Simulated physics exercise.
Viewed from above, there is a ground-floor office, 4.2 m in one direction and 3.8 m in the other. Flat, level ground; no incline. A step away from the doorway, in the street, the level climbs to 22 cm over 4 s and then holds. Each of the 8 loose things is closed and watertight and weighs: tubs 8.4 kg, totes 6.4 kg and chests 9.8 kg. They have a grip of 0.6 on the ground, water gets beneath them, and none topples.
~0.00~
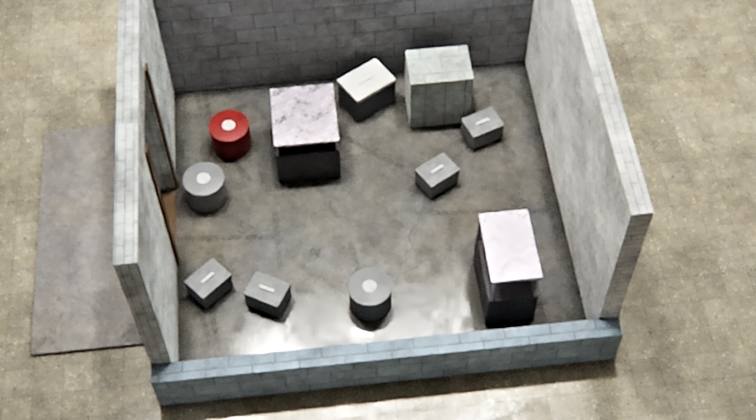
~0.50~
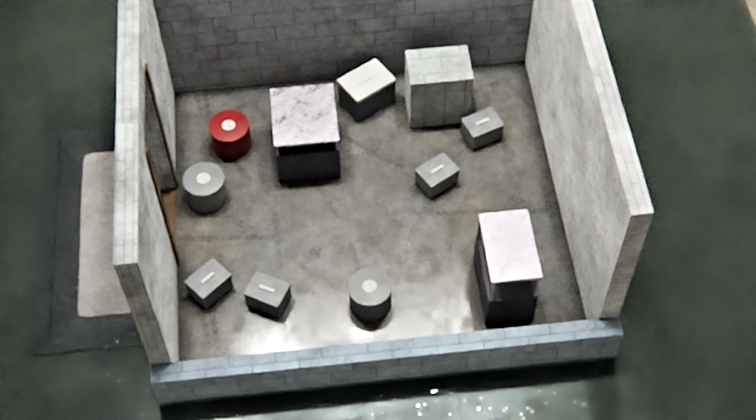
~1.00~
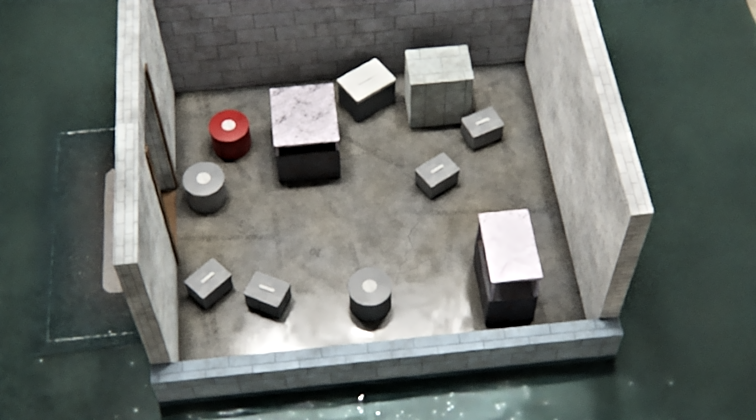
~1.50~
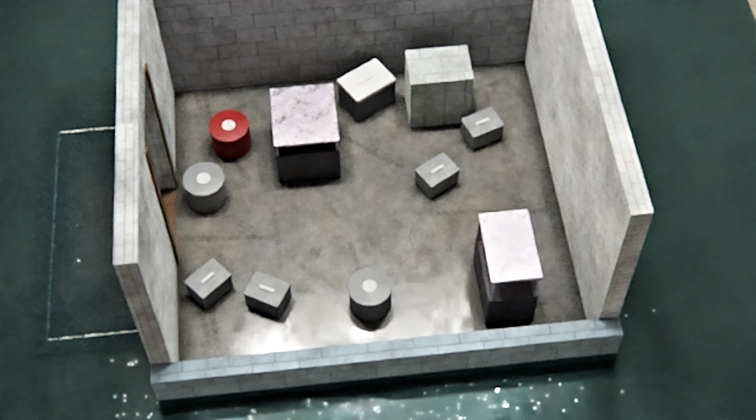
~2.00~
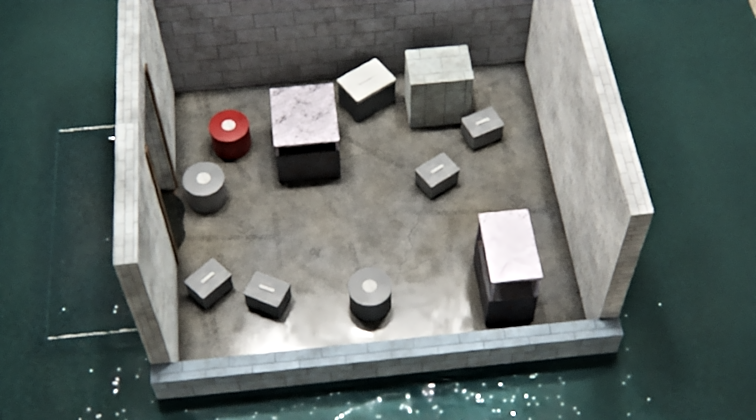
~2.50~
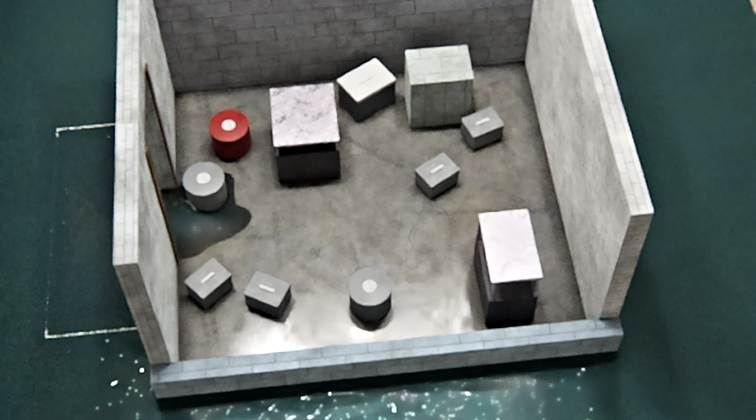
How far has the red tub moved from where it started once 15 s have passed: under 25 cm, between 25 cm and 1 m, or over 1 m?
By then it has been shoved a bit.
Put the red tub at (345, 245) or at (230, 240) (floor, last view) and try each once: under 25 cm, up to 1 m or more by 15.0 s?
So, one try each: It goes a long distance the first time and goes a long distance the second.
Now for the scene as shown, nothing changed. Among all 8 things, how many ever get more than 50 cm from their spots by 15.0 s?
By my count, 7.
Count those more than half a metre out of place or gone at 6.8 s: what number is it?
2.
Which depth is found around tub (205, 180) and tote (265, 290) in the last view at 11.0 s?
Around 7 cm and 6 cm.
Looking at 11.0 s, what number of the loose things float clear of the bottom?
Count: 8.
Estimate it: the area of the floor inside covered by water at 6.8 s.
Wet area: Approx. 12 m2.
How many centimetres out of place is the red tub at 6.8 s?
Shift by then: About 50 cm.
After 3.5 s the red tub is near (229, 126), 0.0 m from its start, aground; 0 afloat.
After 6.8 s the red tub is near (192, 104), 0.5 m from its start, aground; 1 afloat.
After 11.0 s the red tub is near (243, 80), 0.7 m from its start, afloat; 8 afloat.
After 15.0 s the red tub is near (235, 151), 0.4 m from its start, afloat; 8 afloat.
